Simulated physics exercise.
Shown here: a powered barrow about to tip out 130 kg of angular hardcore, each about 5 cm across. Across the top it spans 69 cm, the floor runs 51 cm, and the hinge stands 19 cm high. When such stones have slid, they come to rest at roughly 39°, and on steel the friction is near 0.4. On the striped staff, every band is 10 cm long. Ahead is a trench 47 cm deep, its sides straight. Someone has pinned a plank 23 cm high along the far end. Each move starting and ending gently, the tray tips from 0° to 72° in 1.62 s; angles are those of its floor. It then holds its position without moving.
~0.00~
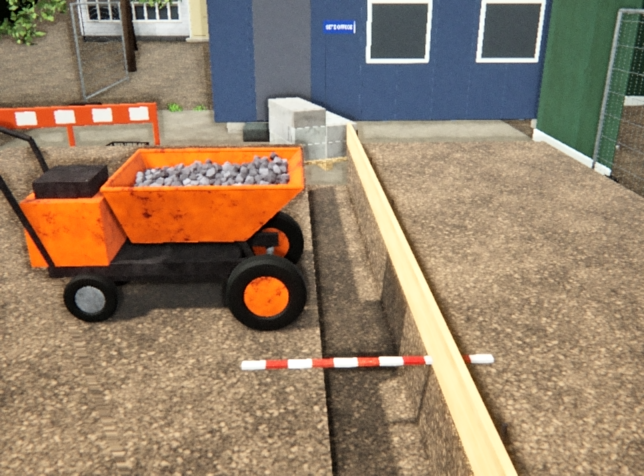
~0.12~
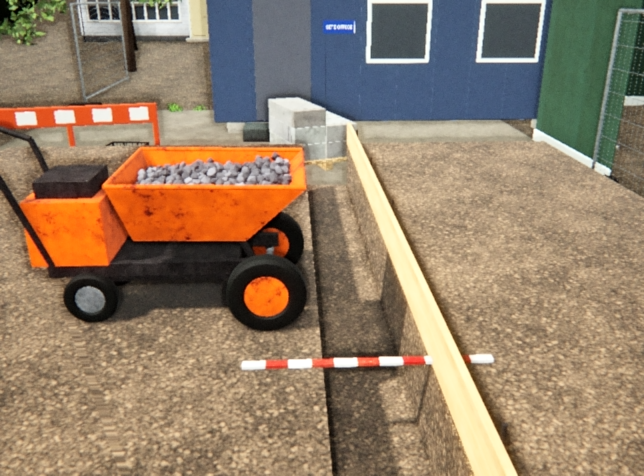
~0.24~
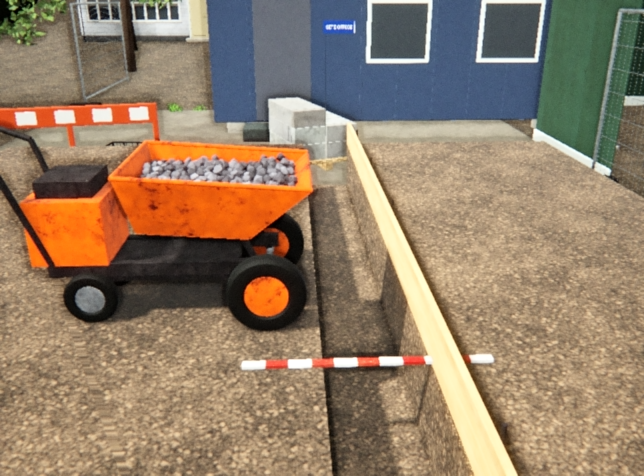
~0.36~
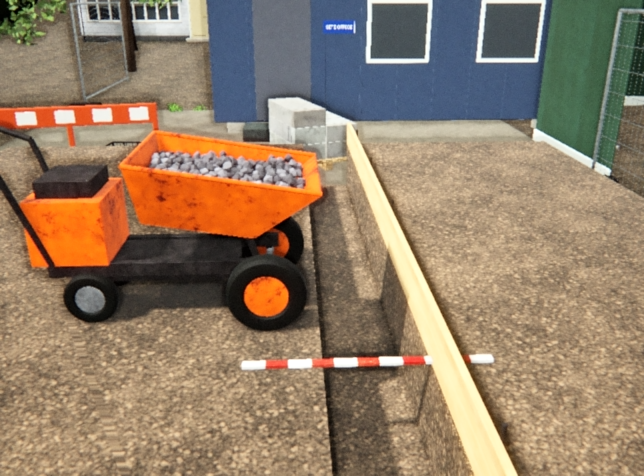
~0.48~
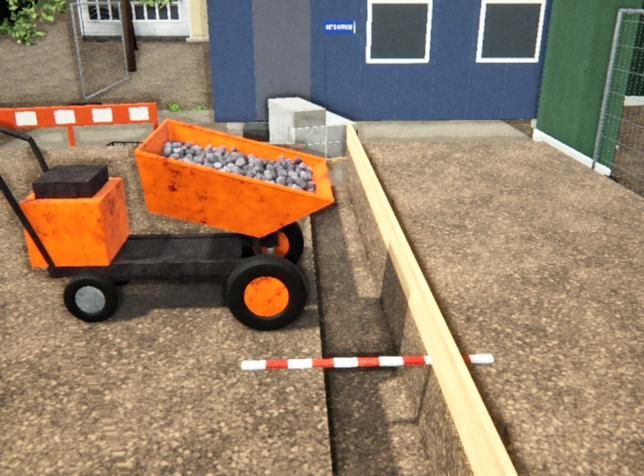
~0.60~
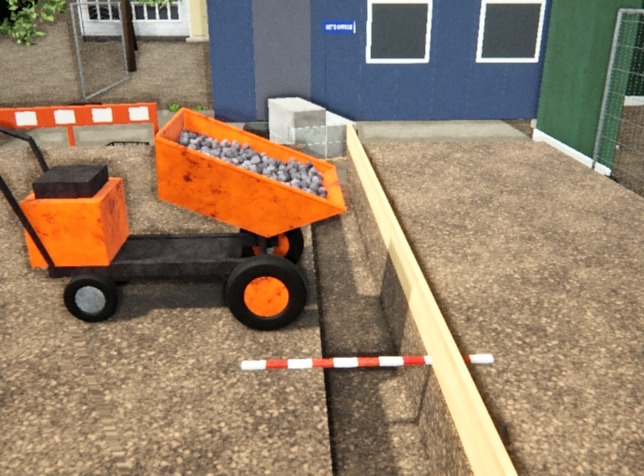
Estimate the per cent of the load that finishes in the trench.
Roughly 90 percent.
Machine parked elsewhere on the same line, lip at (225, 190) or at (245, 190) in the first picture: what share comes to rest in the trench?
First place roughly 100%, second roughly 100%.
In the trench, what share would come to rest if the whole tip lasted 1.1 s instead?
Trench share: Approx. 80%.
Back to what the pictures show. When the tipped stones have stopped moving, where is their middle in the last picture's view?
(380, 358).
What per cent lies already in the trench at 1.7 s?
Roughly 35% by that time.
After 1.2 s the floor is at 61°; 100 % in the tray; the foremost stones are at (382, 251).
After 1.7 s the floor is at 72°; 62 % in the tray, 36 % in the trench, 2 % past the trench; the foremost stones are at (441, 276).
After 2.1 s the floor is at 72°; 35 % in the tray, 56 % in the trench, 9 % past the trench; the foremost stones are at (485, 287).
After 4.0 s the floor is at 72°; 0 % in the tray, 90 % in the trench, 10 % past the trench; the foremost stones are at (525, 309).
